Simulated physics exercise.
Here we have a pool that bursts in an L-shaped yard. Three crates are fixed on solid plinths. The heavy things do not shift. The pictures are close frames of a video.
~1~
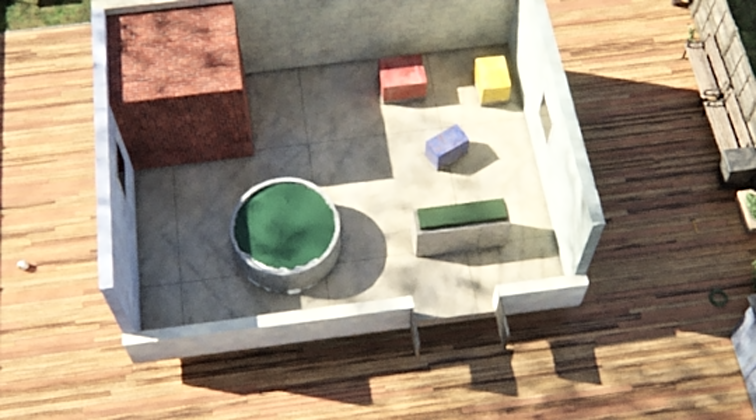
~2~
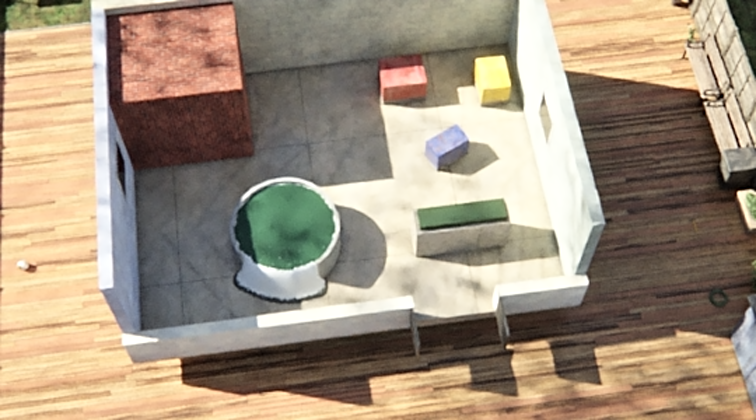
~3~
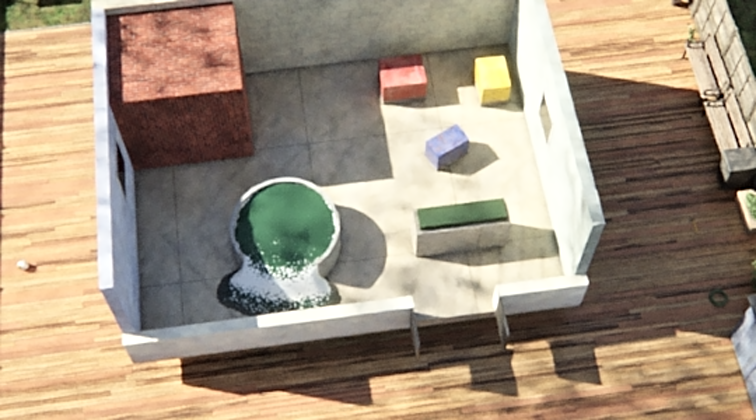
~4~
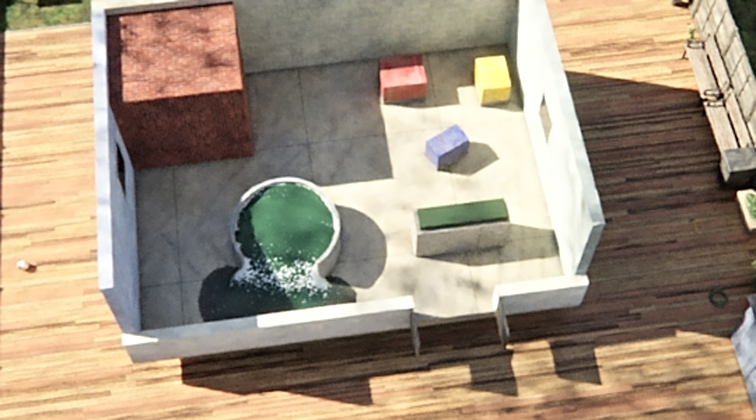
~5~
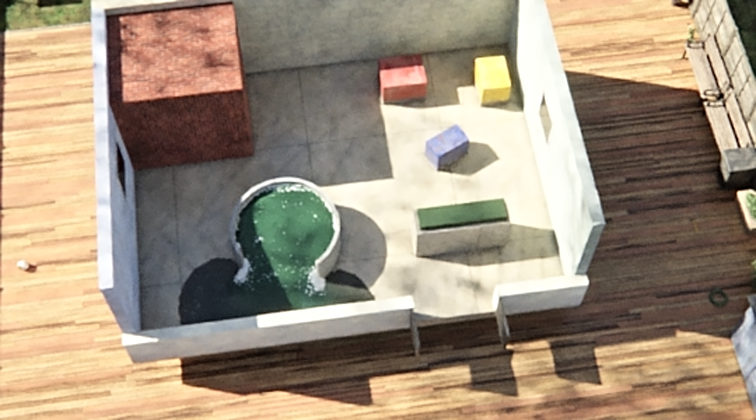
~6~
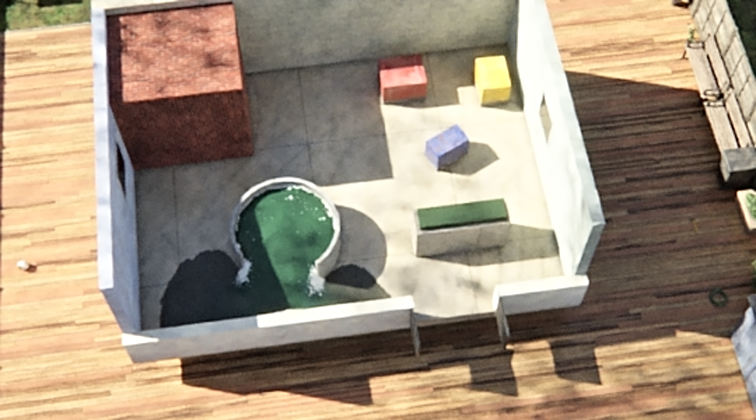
The clip opens on a round tank of green liquid standing whole and still in a walled yard with red, yellow and blue blocks. Its near side bursts open, foamy liquid pours through the gap, and a dark green pool spreads across the floor along the near wall, mostly leftward.
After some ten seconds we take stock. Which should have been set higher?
In the end: The blue crate gets wet; the yellow crate stays dry; the red crate stays dry.
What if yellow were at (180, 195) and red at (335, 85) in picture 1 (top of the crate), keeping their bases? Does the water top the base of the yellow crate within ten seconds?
One by one: The yellow one gets wet.
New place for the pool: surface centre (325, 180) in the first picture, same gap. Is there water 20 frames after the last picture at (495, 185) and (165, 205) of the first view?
As listed: Clear, covered.
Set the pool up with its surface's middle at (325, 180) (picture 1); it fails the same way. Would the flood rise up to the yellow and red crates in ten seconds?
My reading: Yellow remains dry, red is safe.
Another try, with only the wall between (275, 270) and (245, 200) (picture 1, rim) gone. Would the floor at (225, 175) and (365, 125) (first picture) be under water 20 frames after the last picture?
One after the other: Flooded, not flooded.
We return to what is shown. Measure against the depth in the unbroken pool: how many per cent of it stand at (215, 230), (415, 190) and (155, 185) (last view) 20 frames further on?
In that order: 4, 2 and 25 per cent.
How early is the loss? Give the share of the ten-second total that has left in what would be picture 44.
Close to 40 %.
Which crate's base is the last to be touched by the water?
That is the yellow crate.
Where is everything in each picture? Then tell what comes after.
The round tank at (285, 227) is whole and still, in the first frame.
Water pours out at (279, 284) and has run to (324, 287), in the second frame.
The front is at (222, 289), out from the gap at (279, 284), in the third frame.
The front is at a hidden place, out from the gap at (279, 285), in the fourth frame.
Water pours out at (279, 285) and has run to a hidden place, in the fifth frame.
The front is at a hidden place, out from the gap at (279, 285), in the sixth frame.
A moment on, water covers 15 % of the floor; the blue crate not reached, the yellow crate not reached, the red crate not reached.
Next, water covers 35 % of the floor; the blue crate not reached, the yellow crate not reached, the red crate not reached.
Then, water covers 50 % of the floor; the blue crate water round its plinth, the yellow crate not reached, the red crate not reached.
Later, water covers 80 % of the floor; the blue crate water round its plinth, the yellow crate water round its plinth, the red crate water round its plinth.
In the end, water covers 95 % of the floor; the blue crate was topped, the yellow crate stayed above the water, the red crate stayed above the water.
